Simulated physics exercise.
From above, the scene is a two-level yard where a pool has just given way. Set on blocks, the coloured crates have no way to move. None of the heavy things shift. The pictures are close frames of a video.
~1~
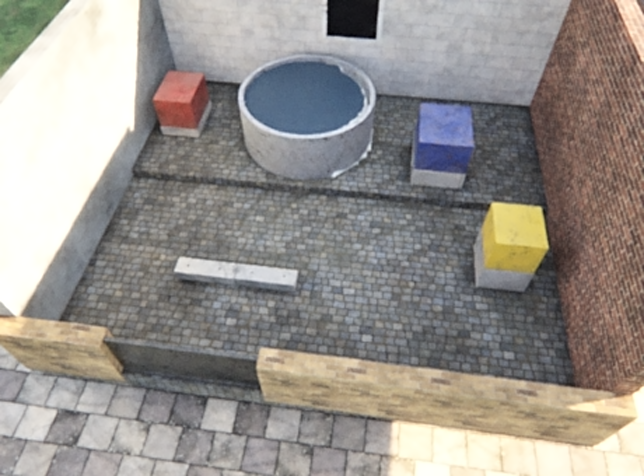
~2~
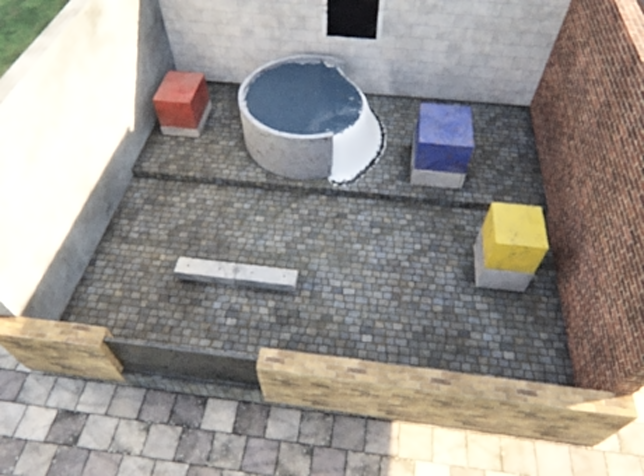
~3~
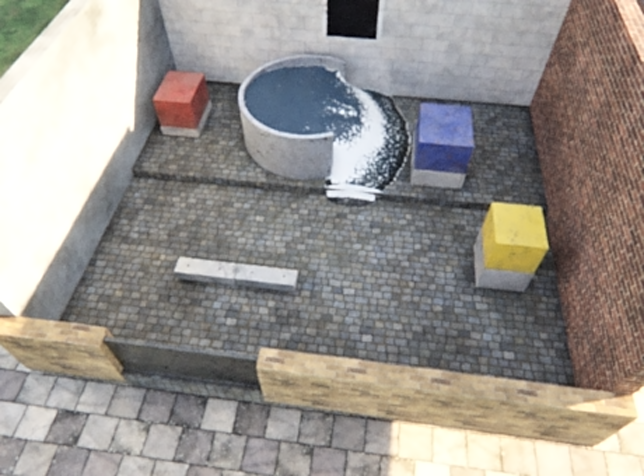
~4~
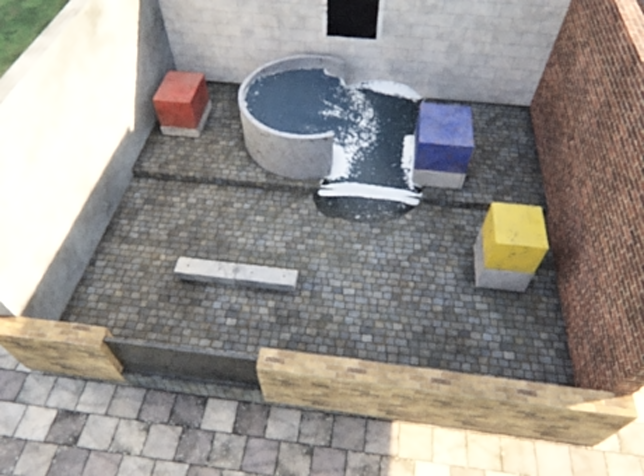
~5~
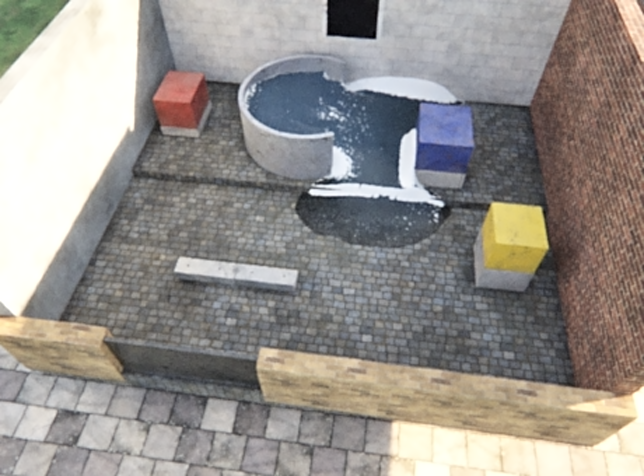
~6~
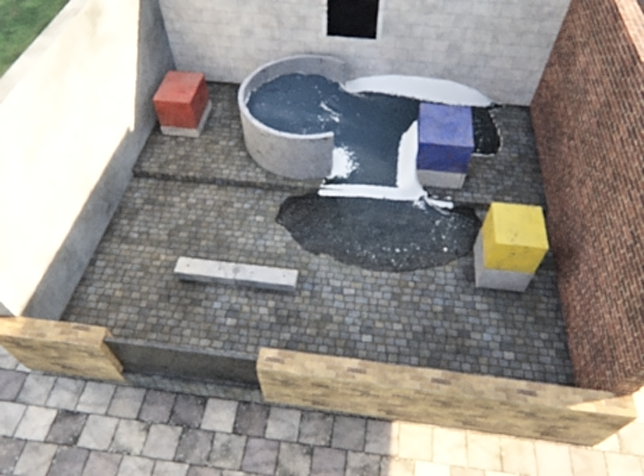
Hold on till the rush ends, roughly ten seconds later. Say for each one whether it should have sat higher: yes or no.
Yellow crate - no; blue crate - yes; red crate - no.
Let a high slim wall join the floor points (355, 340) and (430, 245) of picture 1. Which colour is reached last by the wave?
It is the red-painted one.
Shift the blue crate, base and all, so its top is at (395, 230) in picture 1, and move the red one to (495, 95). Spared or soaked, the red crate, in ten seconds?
Within ten seconds the red crate is overtopped.
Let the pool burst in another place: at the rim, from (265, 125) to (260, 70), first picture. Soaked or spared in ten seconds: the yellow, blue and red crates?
My guess is yellow crate remains untouched, blue crate remains untouched, and red crate goes wet.
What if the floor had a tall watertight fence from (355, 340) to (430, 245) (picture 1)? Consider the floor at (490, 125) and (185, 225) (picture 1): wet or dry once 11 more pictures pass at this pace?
Reached, untouched.
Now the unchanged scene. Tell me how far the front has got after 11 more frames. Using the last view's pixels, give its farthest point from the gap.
(567, 413).
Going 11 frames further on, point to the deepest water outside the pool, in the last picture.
Roughly (522, 113).
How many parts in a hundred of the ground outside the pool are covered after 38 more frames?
Share estimate: About 85 per cent.
A moment on, water covers 35 % of the floor; the yellow crate water round its plinth, the blue crate water round its plinth, the red crate not reached.
Next, water covers 50 % of the floor; the yellow crate water round its plinth, the blue crate water round its plinth, the red crate water round its plinth.
Then, water covers 65 % of the floor; the yellow crate water round its plinth, the blue crate water round its plinth, the red crate water round its plinth.
Later, water covers 85 % of the floor; the yellow crate water round its plinth, the blue crate water round its plinth, the red crate water round its plinth.
In the end, water covers 95 % of the floor; the yellow crate stayed above the water, the blue crate was topped, the red crate stayed above the water.
